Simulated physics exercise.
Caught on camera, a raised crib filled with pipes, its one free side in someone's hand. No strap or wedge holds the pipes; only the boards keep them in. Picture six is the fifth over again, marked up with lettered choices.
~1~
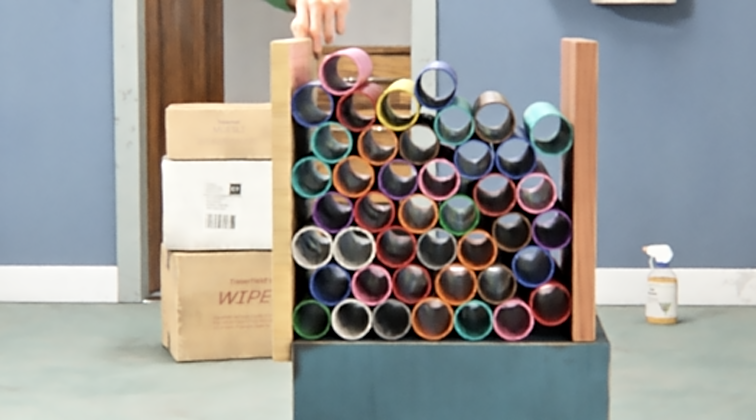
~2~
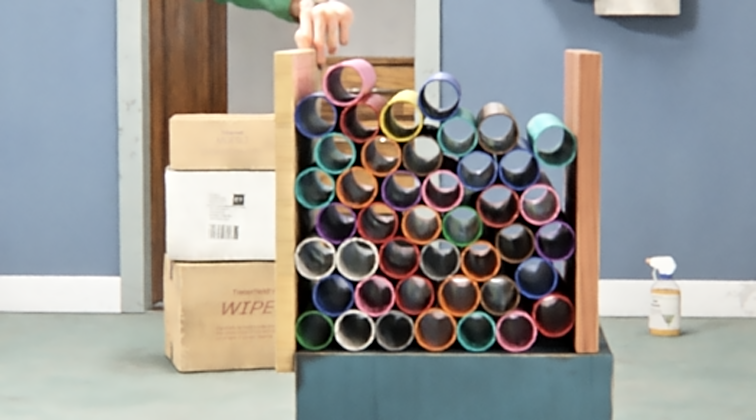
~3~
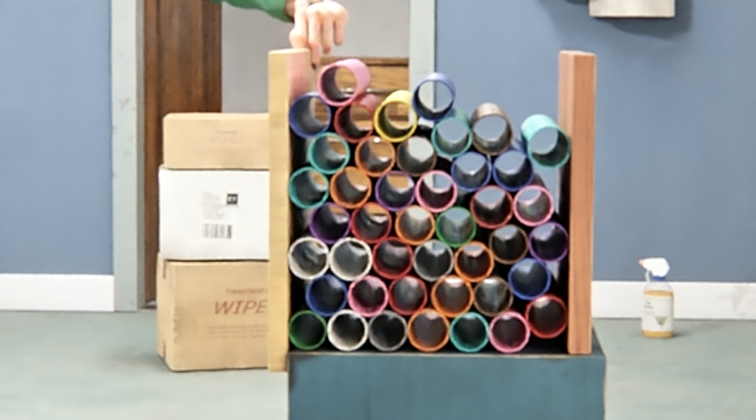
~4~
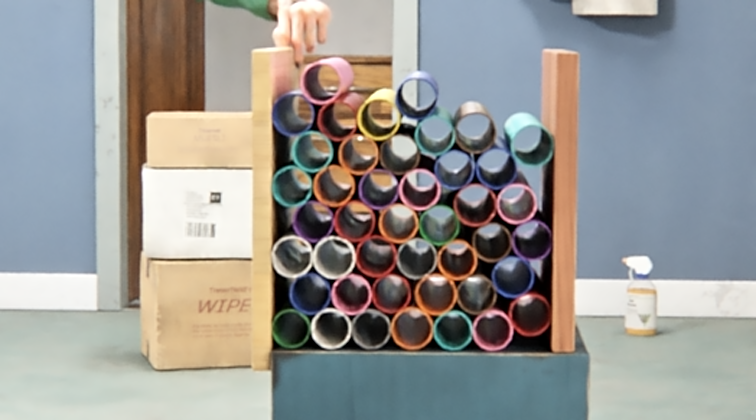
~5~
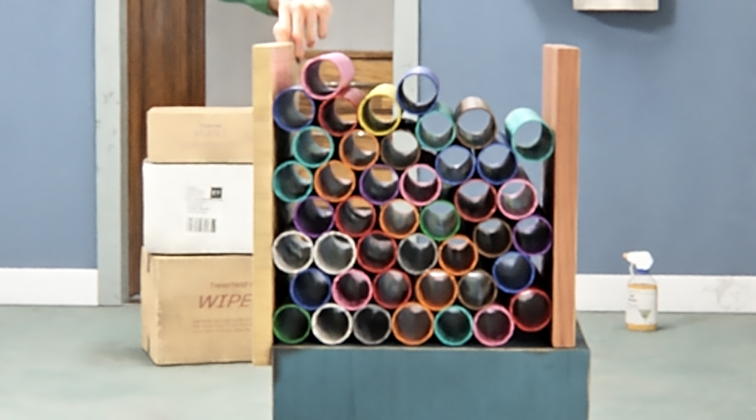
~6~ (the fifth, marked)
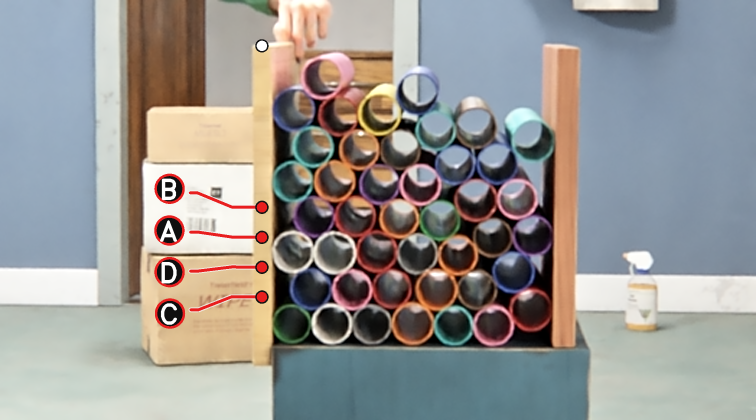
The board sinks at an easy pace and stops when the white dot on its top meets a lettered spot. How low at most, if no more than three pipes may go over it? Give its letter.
No lower than B.
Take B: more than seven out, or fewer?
It loses fewer than seven.
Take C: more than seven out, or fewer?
More than seven.
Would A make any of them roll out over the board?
Yes.
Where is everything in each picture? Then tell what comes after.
The first frame shows an orange pipe (353, 177); a red pipe (495, 194); an orange pipe (378, 145).
The second frame shows an orange pipe (381, 156); a red pipe (360, 122).
The third frame shows a brown pipe (492, 134); side board (293, 198).
The fourth frame shows a green pipe (291, 328); a pink pipe (492, 331).
The fifth frame shows an orange pipe (437, 290); an orange pipe (458, 255); an orange pipe (334, 181).
On the marked copy, A at (262, 237); B at (262, 207); C at (262, 297); D at (262, 267); the white dot at (262, 46).
Following B. Soon after the start, top of the board (272, 118).
Later, top of the board (272, 201).
In the end, top of the board (272, 207), two out over the board.
As for the rest, A more than three out over the board; C more than three out over the board; D more than three out over the board.
